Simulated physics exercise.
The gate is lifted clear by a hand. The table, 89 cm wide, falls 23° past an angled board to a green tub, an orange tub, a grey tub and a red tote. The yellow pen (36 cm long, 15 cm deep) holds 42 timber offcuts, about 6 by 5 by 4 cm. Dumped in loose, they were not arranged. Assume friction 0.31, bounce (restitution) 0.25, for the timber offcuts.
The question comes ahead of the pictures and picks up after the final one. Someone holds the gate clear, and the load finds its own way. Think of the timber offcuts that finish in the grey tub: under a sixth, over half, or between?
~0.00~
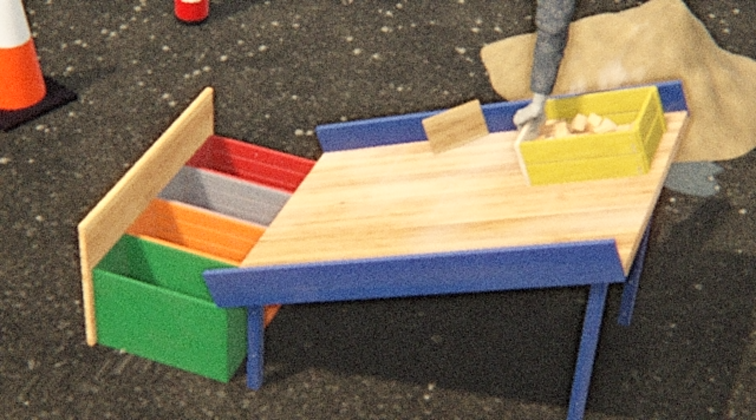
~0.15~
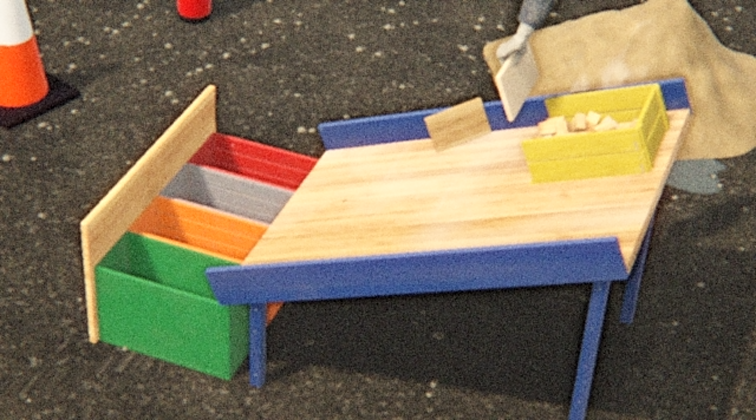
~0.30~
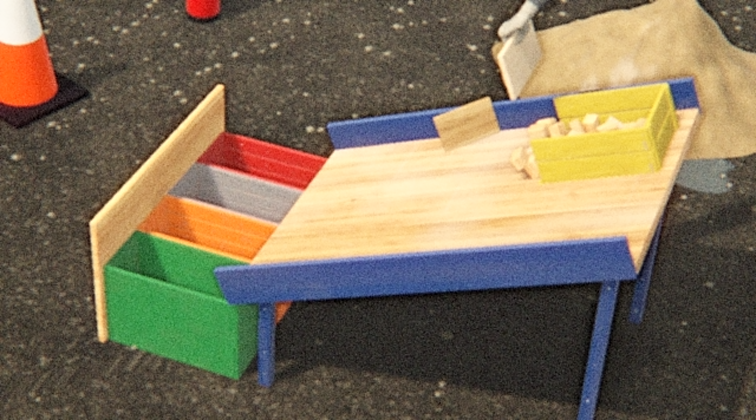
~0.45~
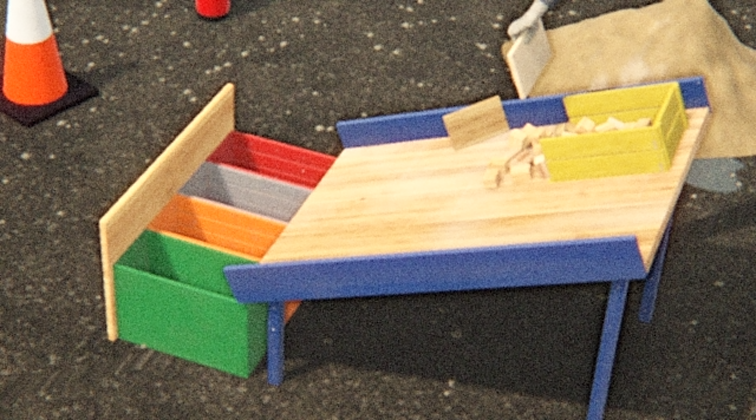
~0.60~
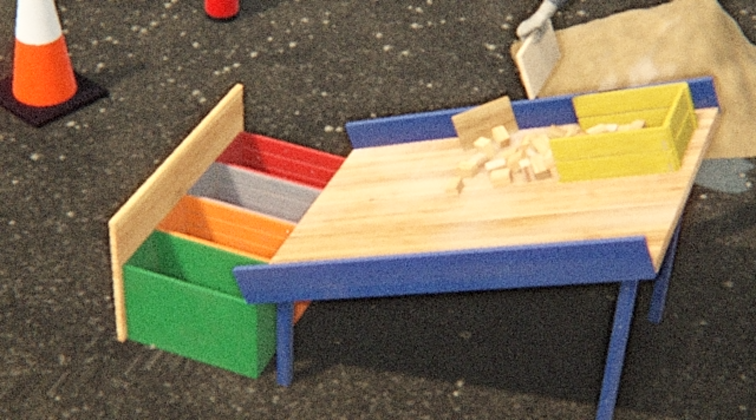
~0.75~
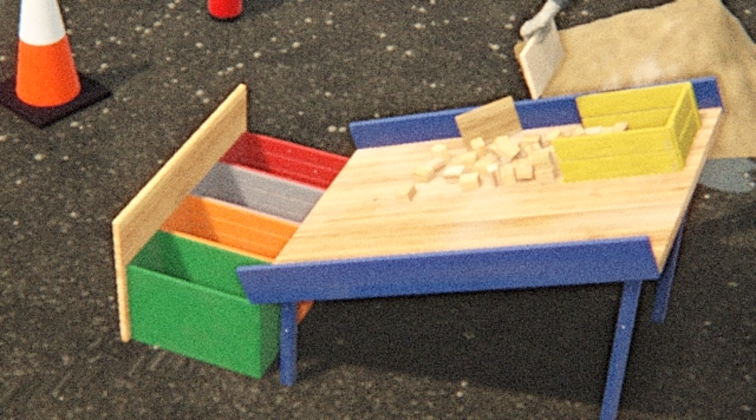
Grey tub: The majority.
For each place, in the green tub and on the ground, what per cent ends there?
Approx. 0 % / 0 %.
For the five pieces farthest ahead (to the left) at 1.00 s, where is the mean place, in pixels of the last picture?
Somewhere near pixel (343, 183) of the last view.
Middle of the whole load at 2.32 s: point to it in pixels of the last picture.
(241, 243).
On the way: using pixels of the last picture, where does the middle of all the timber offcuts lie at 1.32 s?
I'd put the middle close to (393, 176) in the last view.
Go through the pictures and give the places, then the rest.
In the first frame (places track the rim corner closest to us here; the camera pans a little), yellow pen (631, 131); grey tub (280, 231); all still inside.
Yellow pen (634, 129), in the second frame.
Yellow pen (643, 128); 8 out, in the third frame.
Yellow pen (652, 127); 14 out, the lowest offcut at (499, 166), in the fourth frame.
Yellow pen (662, 128); 22 out, the lowest offcut at (454, 187), in the fifth frame.
Yellow pen (665, 128); grey tub (313, 228); 29 out, the lowest offcut at (407, 193), in the sixth frame.
After 1.00 s, 41 on the slope and 1 in the air.
After 1.32 s, 6 in the grey tub, 2 in the red tote, 30 on the slope and 4 in the air.
After 1.75 s, 23 in the grey tub, 8 in the red tote, 6 on the slope and 5 in the air.
When it is over (at 2.32 s), 30 in the grey tub and 12 in the red tote. Asked share, 30 of 42, 71 per cent.
